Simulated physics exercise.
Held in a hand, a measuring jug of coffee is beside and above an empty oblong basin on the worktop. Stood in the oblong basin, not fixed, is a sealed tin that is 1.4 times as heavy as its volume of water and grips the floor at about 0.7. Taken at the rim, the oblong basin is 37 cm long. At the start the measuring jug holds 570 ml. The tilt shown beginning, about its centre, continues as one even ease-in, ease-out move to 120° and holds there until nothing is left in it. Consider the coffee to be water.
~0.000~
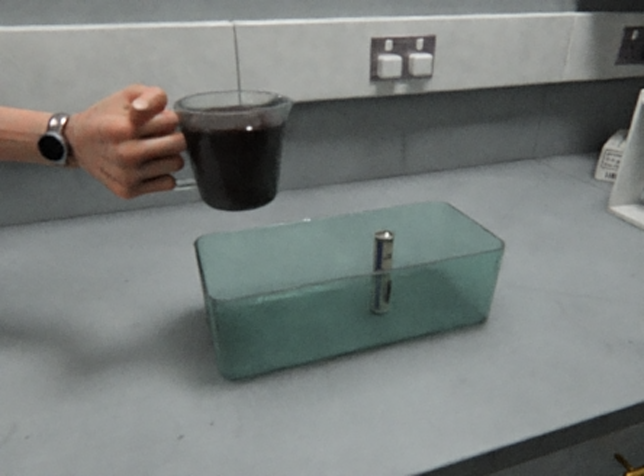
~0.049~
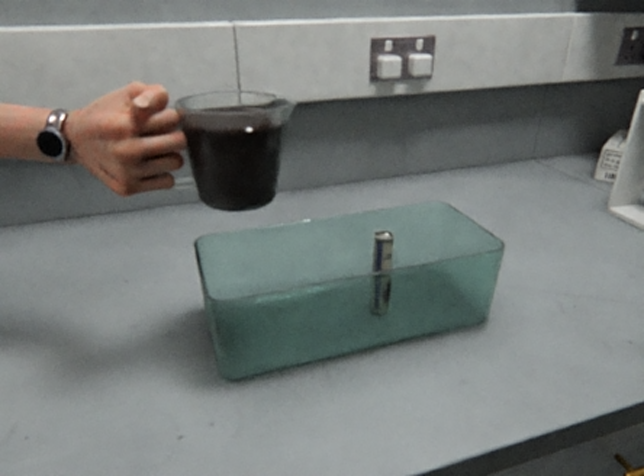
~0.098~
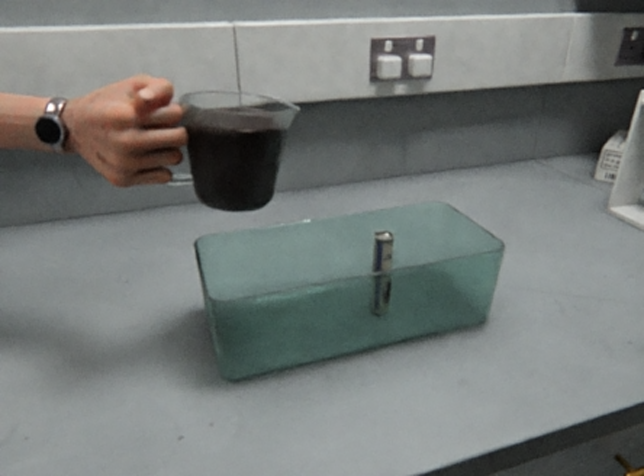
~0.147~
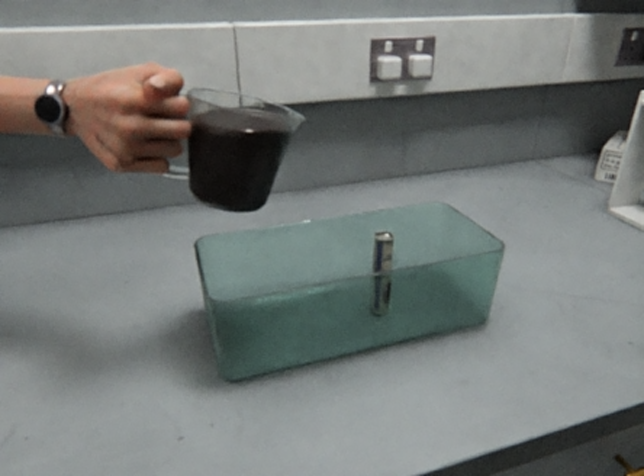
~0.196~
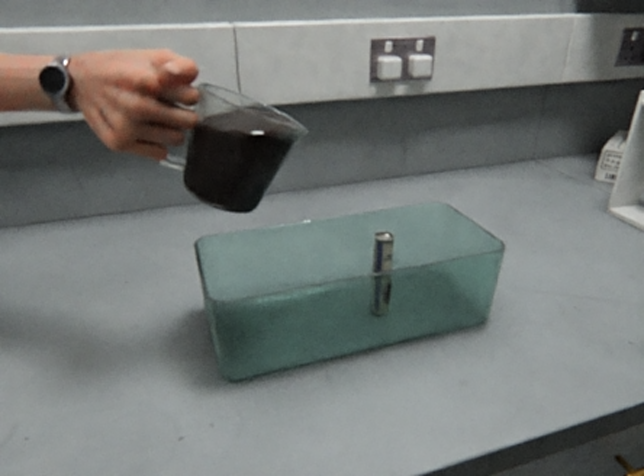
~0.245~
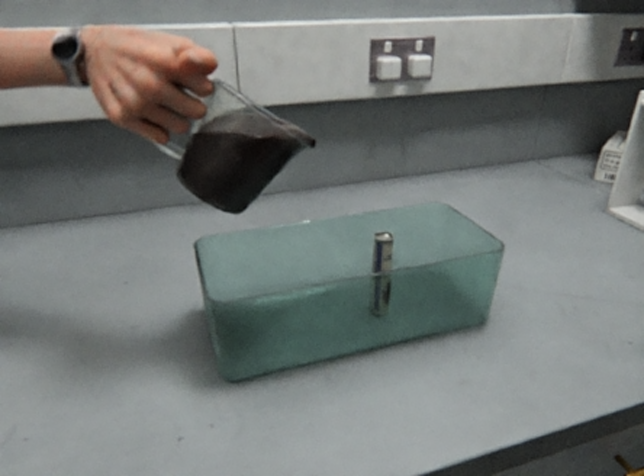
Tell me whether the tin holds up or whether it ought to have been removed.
The tin holds up.
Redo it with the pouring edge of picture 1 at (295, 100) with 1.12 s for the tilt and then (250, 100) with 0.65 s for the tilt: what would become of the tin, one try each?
The tin stays vertical the first time and stays vertical the second time.
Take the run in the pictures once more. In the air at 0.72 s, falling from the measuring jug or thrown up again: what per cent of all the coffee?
Around 4 percent of it is airborne.
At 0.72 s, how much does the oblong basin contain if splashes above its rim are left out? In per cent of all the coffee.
Roughly 94 %.
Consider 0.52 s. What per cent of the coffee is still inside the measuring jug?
I reckon about 32 in a hundred is still held.
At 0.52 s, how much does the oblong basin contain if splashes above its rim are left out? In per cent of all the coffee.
Some 40 per cent.
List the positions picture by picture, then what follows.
In the first picture, it leans 0°; its right rim is at (294, 99); the coffee meets the walls at (181, 120) and (281, 112); the oblong basin's rim runs from (200, 268) to (474, 222); the tin's top is at (384, 238).
In the second picture, it leans 2°; its right rim is at (296, 101); the coffee meets the walls at (182, 119) and (282, 114).
In the third picture, it leans 7°; its right rim is at (299, 107); the coffee meets the walls at (186, 118) and (284, 117).
In the fourth picture, it leans 15°; its right rim is at (304, 116); the coffee meets the walls at (191, 118) and (290, 119).
In the fifth picture, it leans 25°; its right rim is at (308, 129); the coffee meets the walls at (194, 126) and (300, 122).
In the sixth picture, it leans 37°; its right rim is at (309, 145); the coffee meets the walls at (189, 142) and (300, 135); 3 per cent is over the edge.
By 0.52 s the tilt is 108° and 32 per cent is still to pour; the tin stands where it began.
By 0.72 s the tilt is 120° and 1 per cent is still to pour; the tin stands where it began.
By 0.92 s the tilt is 120° and 0 per cent is still to pour; the tin stands where it began.
By 1.15 s the tilt is 120° and 0 per cent is still to pour; the tin stands where it began.
At rest the tin stands where it began.
